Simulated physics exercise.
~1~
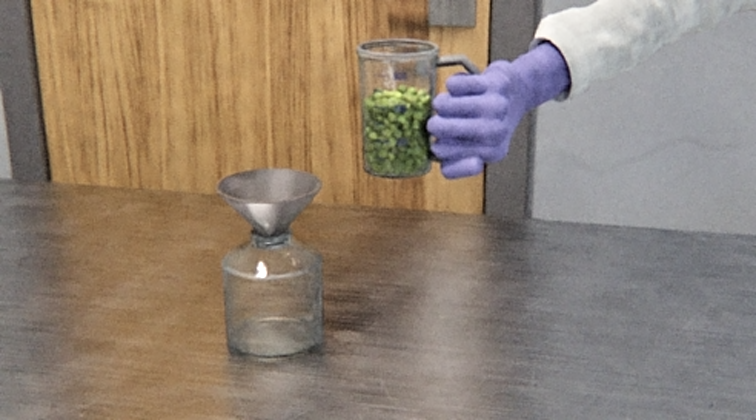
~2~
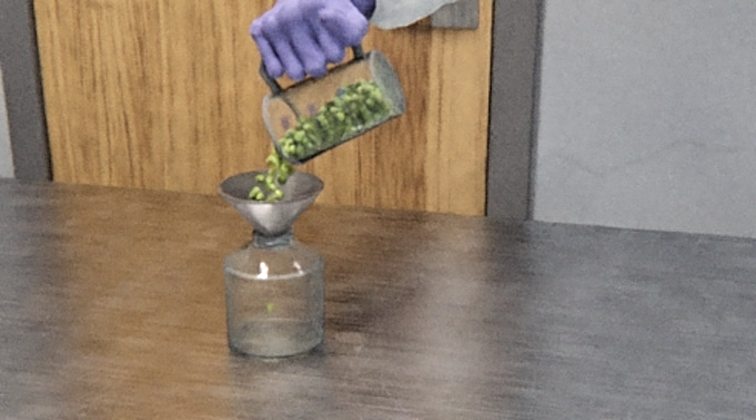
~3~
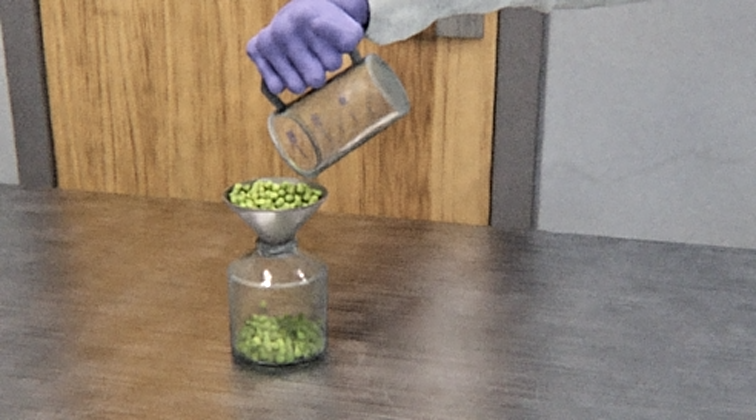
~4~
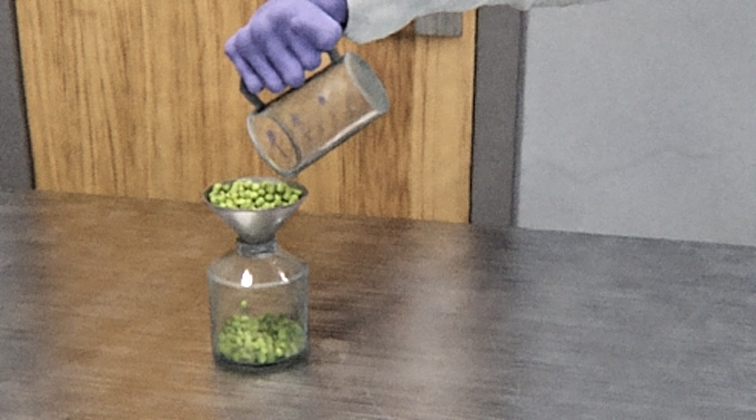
Purple-gloved hand tipping green peas from a glass cup into a metal funnel, partly filling the jar below and leaving the funnel heaped.
